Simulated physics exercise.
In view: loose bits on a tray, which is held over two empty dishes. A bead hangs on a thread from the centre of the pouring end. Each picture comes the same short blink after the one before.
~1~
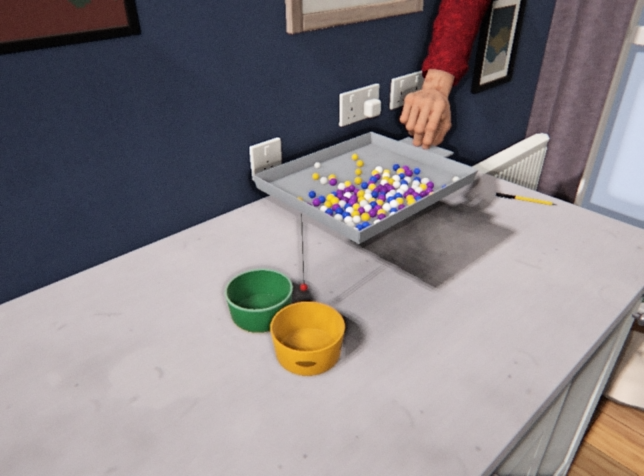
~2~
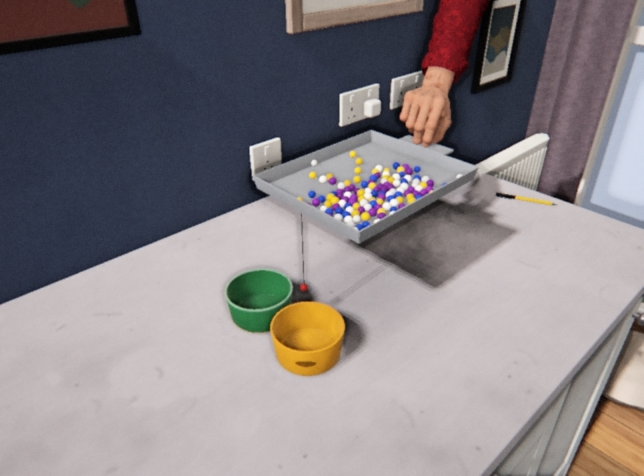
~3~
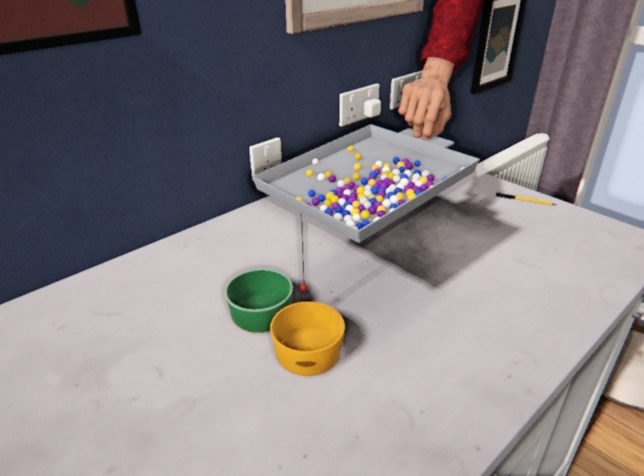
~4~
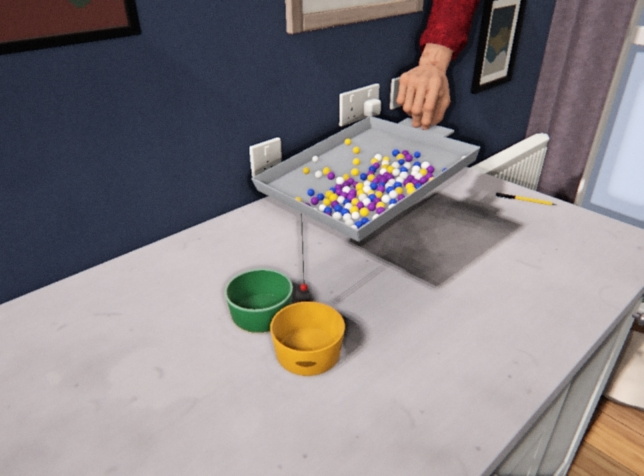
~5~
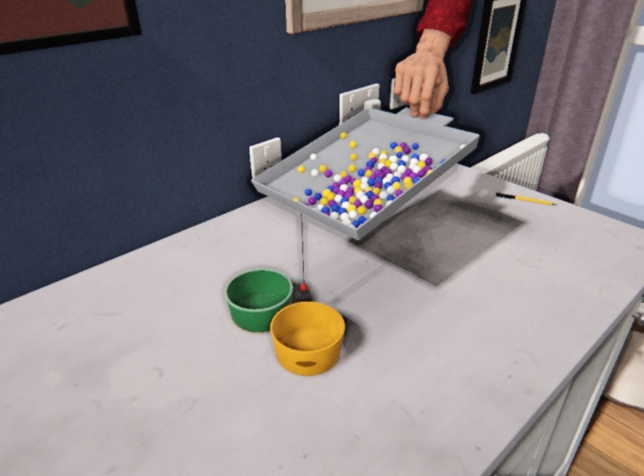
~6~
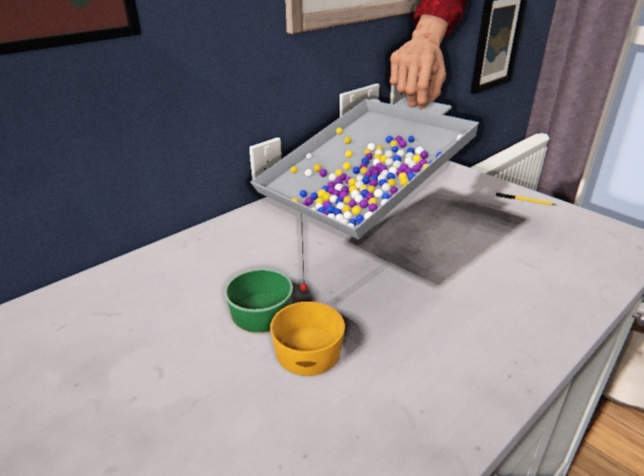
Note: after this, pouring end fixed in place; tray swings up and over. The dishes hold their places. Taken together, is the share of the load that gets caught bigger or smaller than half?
Bigger.
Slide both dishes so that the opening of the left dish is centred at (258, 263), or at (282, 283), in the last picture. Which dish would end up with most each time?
The first try: The left-side dish. The second: The left-side dish.
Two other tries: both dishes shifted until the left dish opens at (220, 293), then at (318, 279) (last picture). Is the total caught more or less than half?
The pair would catch the lesser share the first time and the lesser share the second time.
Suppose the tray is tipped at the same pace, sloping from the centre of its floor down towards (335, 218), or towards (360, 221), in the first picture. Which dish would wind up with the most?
The right-side dish first and The right-side dish second.
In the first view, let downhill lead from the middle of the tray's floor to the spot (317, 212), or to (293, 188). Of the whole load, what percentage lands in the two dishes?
Around 70 per cent first, around 30 per cent next.
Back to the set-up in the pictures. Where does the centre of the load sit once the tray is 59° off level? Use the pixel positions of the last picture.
The load's middle is around (296, 189).
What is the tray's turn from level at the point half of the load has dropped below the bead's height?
The tilt is near 95° by then.
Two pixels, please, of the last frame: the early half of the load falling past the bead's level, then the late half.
I'd say close to (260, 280) at first and close to (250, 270) later on.
Shortly afterwards, tray tipped steeply; all but a few on the tray; only a few in the air.
Next, tray tipped right over; near a quarter on the tray; only a few in the right dish; near a third in the left dish; a little outside both; near a third in the air.
Some moments later, tray tipped past a quarter turn; a little in the right dish; near two thirds in the left dish; near a third outside both.
In the end, tray tipped past a quarter turn; a little in the right dish; near two thirds in the left dish; near a third outside both.
